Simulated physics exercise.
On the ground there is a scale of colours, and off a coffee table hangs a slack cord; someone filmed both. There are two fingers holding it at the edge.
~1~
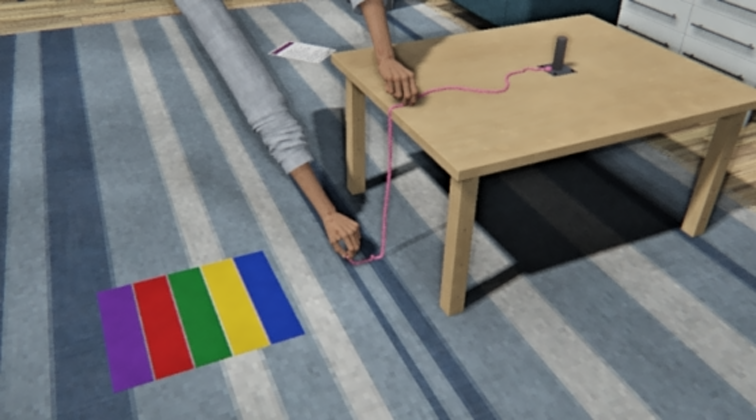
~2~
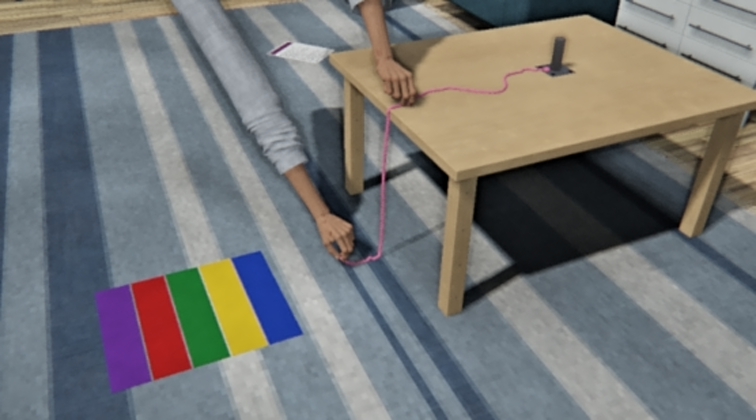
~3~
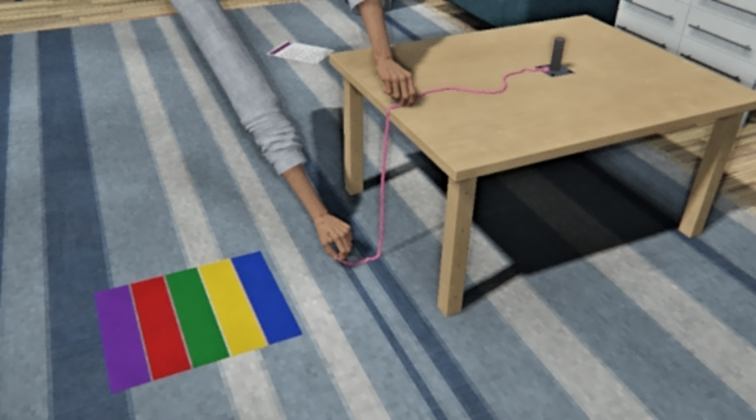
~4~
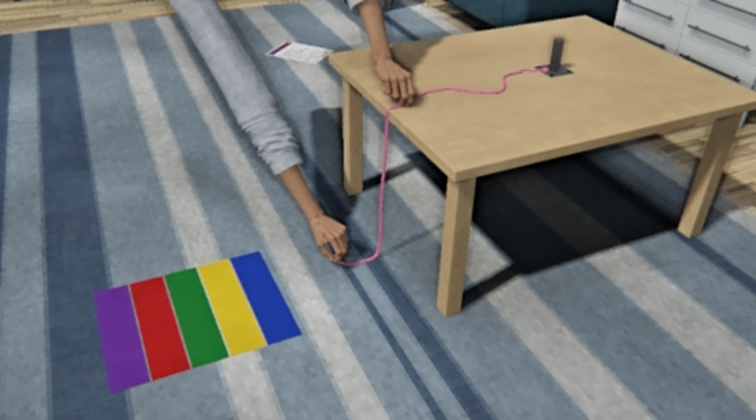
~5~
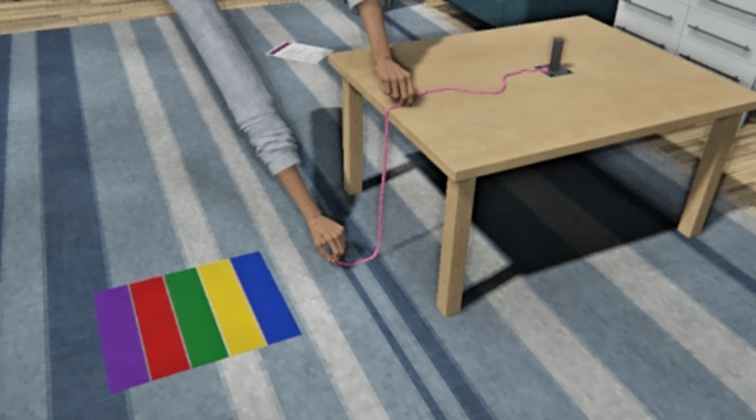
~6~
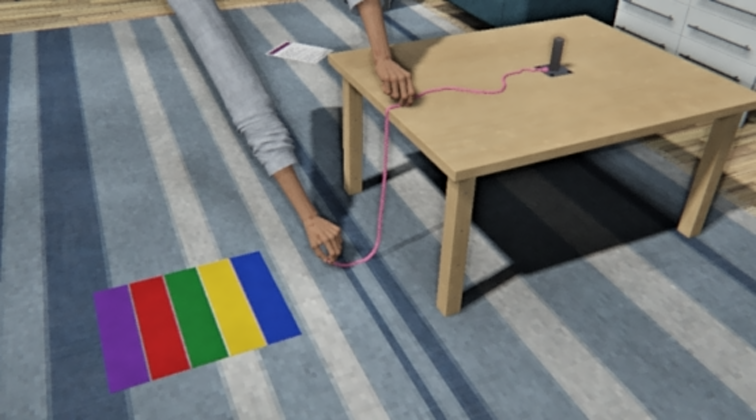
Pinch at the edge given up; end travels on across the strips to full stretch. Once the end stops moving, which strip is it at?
It is at the green strip.
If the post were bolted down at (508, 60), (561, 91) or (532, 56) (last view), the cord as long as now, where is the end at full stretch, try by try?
One per try, in order: (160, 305), (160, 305), (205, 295).
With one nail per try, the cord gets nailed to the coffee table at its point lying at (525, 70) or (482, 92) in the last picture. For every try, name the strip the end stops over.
The first attempt gives green; the other gives yellow.
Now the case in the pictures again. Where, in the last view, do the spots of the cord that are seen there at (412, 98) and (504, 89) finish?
Final spots: (388, 108), then (478, 86).
Soon after, end near (254, 281); over blue.
After that, end near (215, 292); over yellow.
At the stop, end near (192, 298); over green. The green one.
